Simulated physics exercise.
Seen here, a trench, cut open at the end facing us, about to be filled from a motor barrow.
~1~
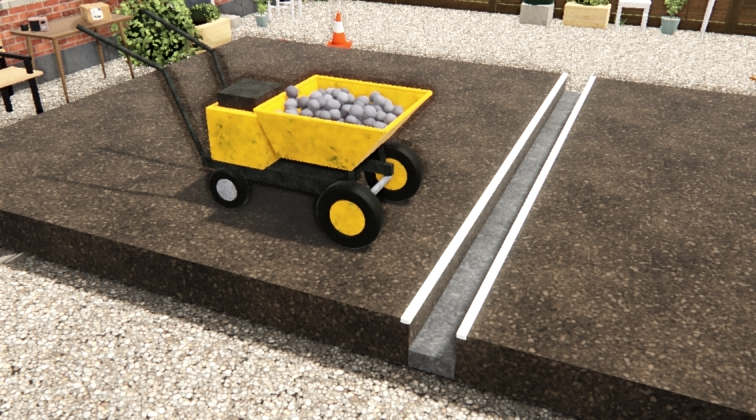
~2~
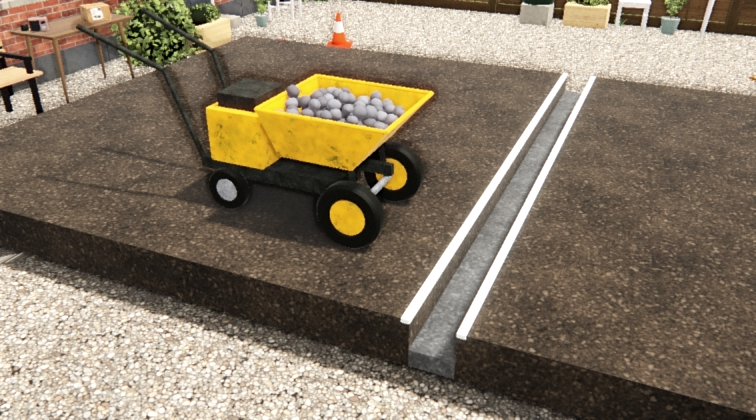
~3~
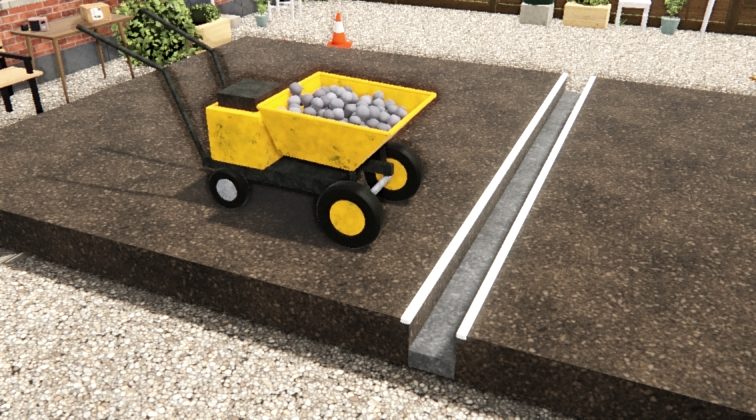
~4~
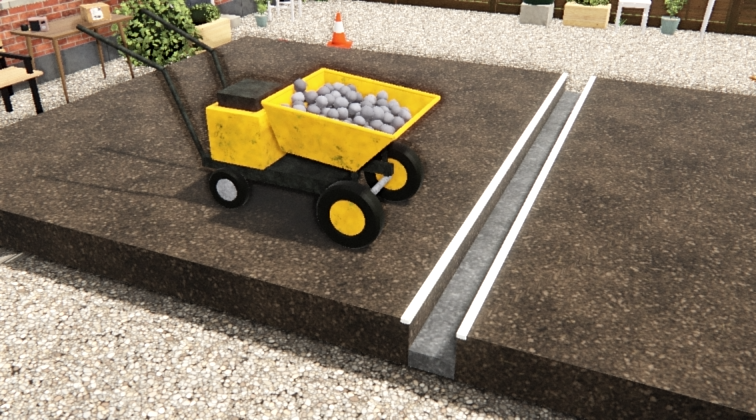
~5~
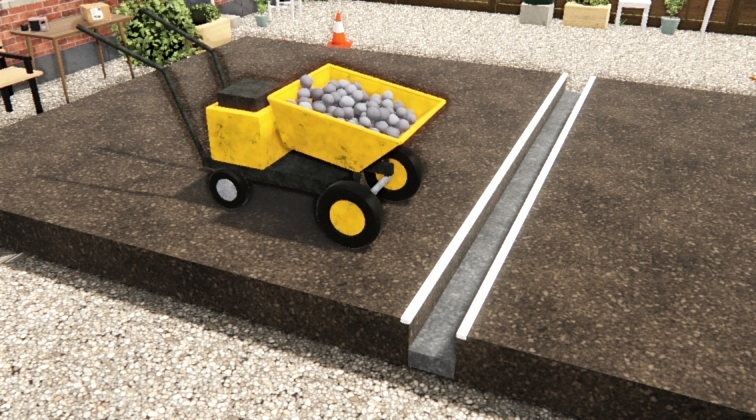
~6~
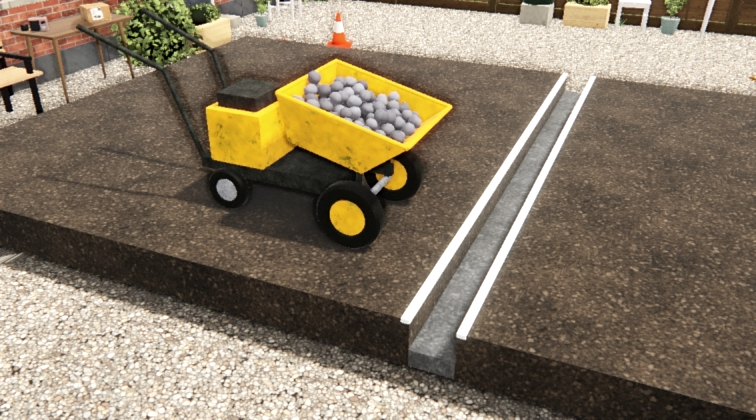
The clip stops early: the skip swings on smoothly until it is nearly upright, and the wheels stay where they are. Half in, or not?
It catches more than half.
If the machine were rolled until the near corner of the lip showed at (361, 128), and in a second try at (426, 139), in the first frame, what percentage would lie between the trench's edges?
In turn 70 and 0 in a hundred.
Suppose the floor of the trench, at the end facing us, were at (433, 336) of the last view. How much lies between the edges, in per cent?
About 50 per cent.
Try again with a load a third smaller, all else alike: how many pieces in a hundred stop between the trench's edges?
It comes to 90 per cent or so.
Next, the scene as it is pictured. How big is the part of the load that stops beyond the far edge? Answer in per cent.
Roughly 25 in a hundred.
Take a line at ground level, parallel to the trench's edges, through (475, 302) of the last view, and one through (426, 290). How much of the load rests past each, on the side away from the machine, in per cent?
About 20 and 100 per cent.
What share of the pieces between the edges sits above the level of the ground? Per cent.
Some 30 per cent.
Soon after the last picture, skip tipped steeply; all in the skip.
A little later, skip tipped steeply; nearly all in the skip; a small part in or heaped over the trench; a stray few beyond it; a stray few falling.
Later still, skip tipped right over; about a quarter in the skip; about two thirds in or heaped over the trench; about a quarter beyond it.
By the end, skip tipped right over; a stray few in the skip; a stray few short of the trench; most in or heaped over the trench; about a quarter beyond it.
